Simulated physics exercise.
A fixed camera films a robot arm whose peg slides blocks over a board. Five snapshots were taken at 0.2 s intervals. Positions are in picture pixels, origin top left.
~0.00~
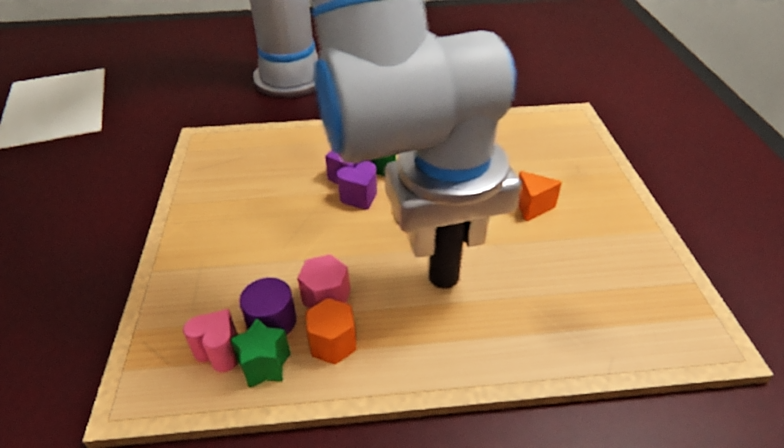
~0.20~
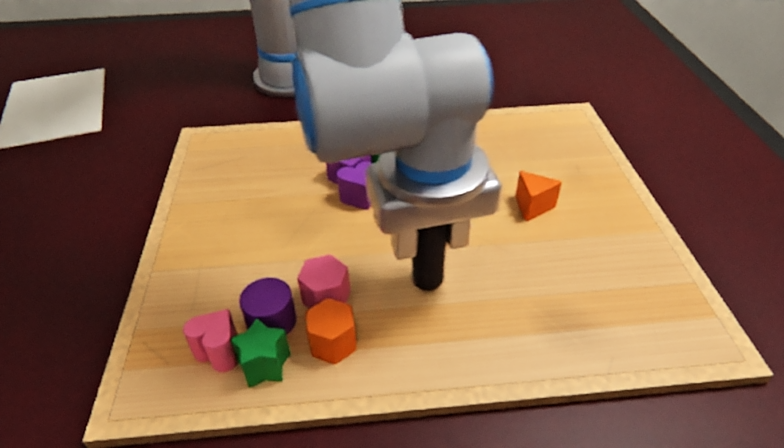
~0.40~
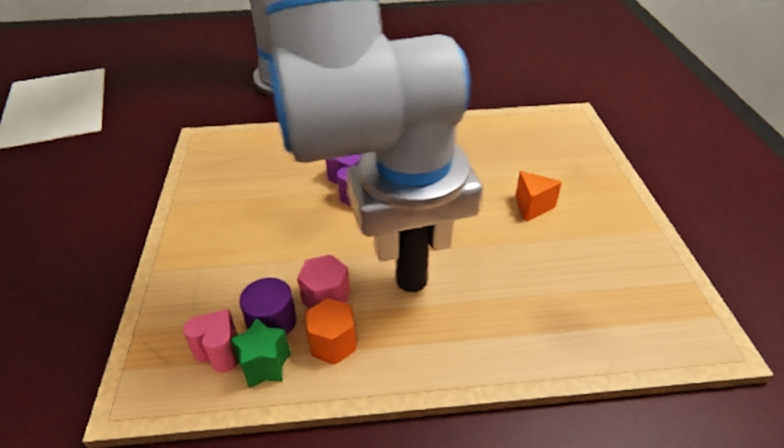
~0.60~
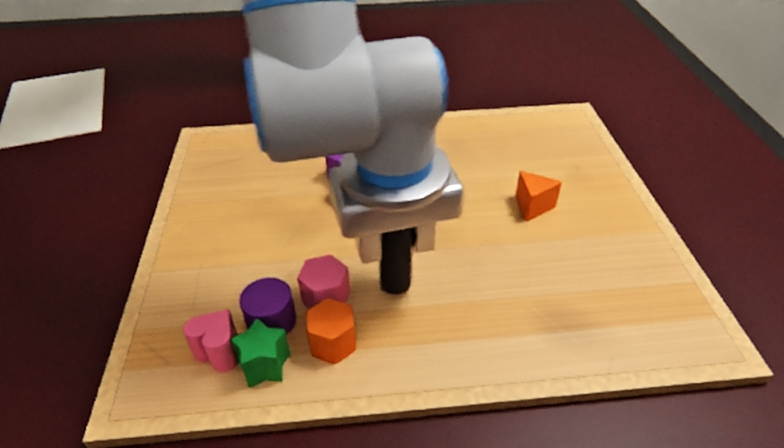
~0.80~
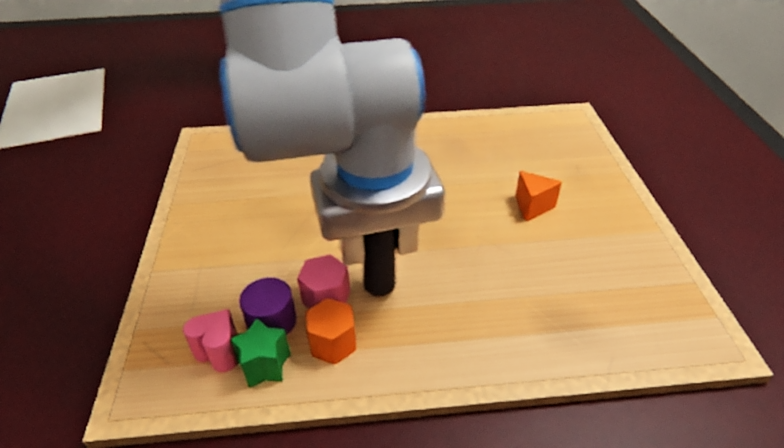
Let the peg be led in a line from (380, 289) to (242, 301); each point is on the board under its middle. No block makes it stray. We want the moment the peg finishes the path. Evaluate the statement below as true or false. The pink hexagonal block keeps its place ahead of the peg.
The statement is true.
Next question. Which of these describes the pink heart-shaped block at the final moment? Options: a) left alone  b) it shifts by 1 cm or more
I choose b.
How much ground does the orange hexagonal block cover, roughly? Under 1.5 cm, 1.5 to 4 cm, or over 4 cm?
Range: Under 1.5 cm.
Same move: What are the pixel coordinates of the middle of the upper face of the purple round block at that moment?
Most likely (178, 309).
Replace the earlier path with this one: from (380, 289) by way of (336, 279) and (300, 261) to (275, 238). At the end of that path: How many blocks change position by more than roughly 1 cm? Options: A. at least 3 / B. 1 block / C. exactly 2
It's C.
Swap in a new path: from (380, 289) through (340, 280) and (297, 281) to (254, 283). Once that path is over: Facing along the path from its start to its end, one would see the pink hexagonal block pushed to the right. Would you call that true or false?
The statement is incorrect.
On the path given first. One third of the way, peg at (332, 288); pink heart-shaped block at (205, 331); purple round block at (246, 299); pink hexagonal block at (287, 272).
Two thirds of the way, peg at (286, 292); pink heart-shaped block at (186, 347), turned 55° anticlockwise; purple round block at (199, 307); pink hexagonal block at (239, 273), turned 15° clockwise.
At the end, peg at (241, 296); pink heart-shaped block at (185, 350), turned 60° anticlockwise; purple round block at (178, 309); pink hexagonal block at (195, 269), turned 35° clockwise; orange hexagonal block not moved.
